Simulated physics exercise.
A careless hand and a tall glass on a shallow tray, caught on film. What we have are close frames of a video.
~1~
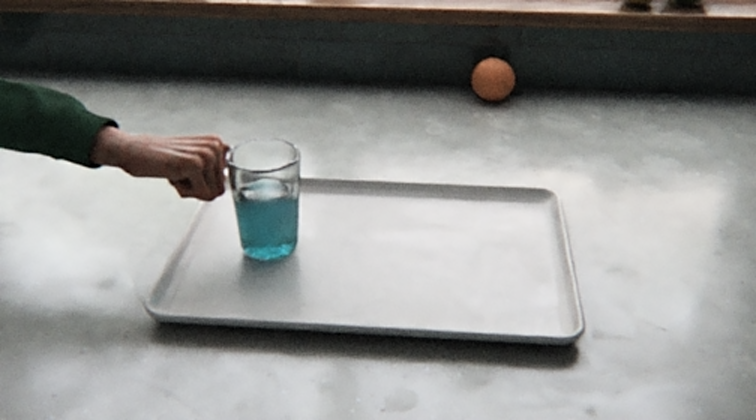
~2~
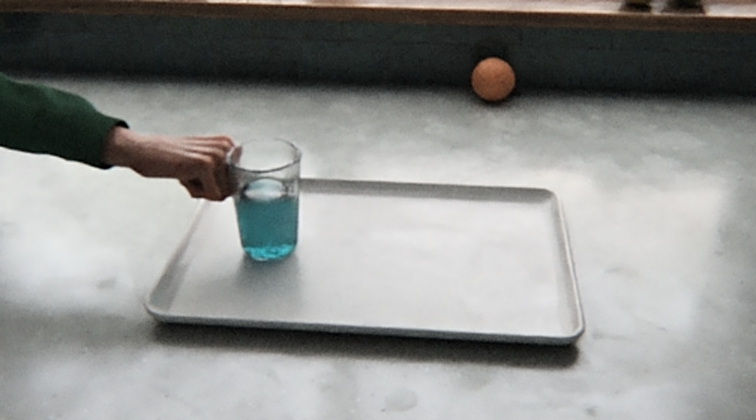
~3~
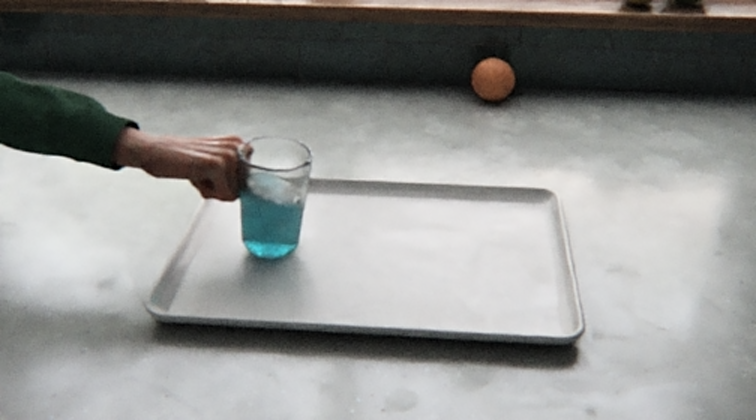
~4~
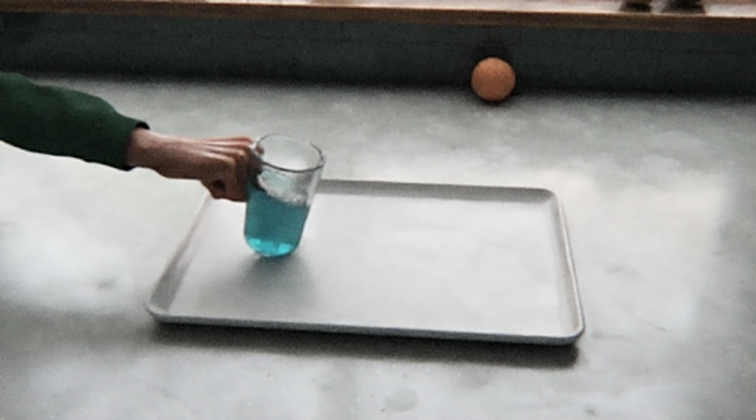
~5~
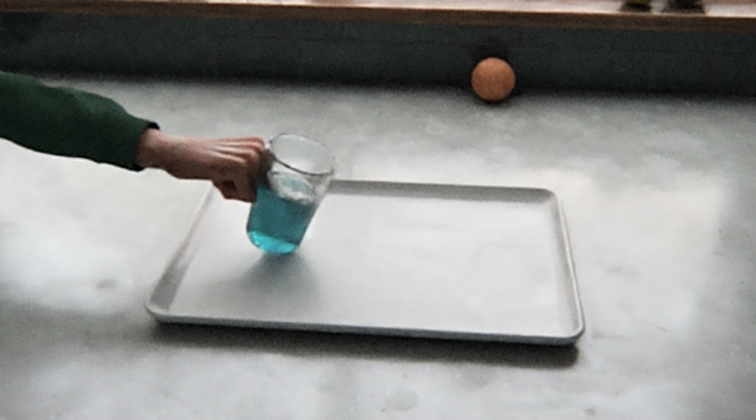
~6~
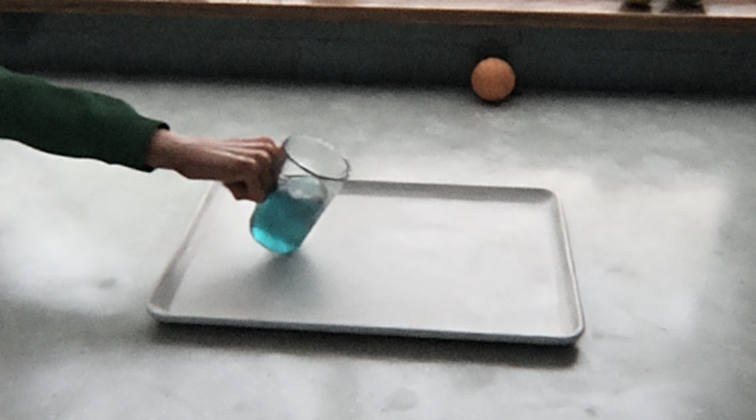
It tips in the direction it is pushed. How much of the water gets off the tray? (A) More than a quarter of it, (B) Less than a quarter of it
Option A: More than a quarter of it.
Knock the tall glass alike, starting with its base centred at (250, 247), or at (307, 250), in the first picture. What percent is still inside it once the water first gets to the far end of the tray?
You'd get 40 % from the first place and 60 % from the second.
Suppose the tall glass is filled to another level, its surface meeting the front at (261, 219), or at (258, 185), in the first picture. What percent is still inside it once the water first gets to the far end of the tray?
You'd find close to 45 in a hundred the first time and close to 55 in a hundred the second.
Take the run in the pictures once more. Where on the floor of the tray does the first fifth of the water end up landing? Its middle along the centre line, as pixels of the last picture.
I'd mark it somewhere close to pixel (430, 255).
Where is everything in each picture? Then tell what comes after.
The first picture shows tilt 0°; right rim (298, 158); surface from (238, 187) to (296, 190); the tray's far rim is at (569, 255); the tray is clear ahead.
The second picture shows tilt 0°; right rim (298, 158); surface from (238, 187) to (296, 190).
The third picture shows tilt 6°; right rim (310, 160); surface from (245, 175) to (302, 193).
The fourth picture shows tilt 13°; right rim (322, 163); surface from (254, 167) to (310, 194).
The fifth picture shows tilt 20°; right rim (335, 167); surface from (262, 174) to (319, 193).
The sixth picture shows tilt 28°; right rim (348, 173); surface from (268, 184) to (330, 189).
A moment on, the tall glass is falling and 100 per cent is in the glass, 0 on the tray and 0 above or beyond its rim.
Next, the tall glass lies on its side and 70 per cent is in the glass, 14 on the tray and 16 above or beyond its rim.
Then the tall glass lies on its side and 34 per cent is in the glass, 58 on the tray and 9 above or beyond its rim.
Later the tall glass lies on its side and 17 per cent is in the glass, 42 on the tray and 41 above or beyond its rim.
In the end 59 per cent is held by tray and glass, 41 is off the tray.
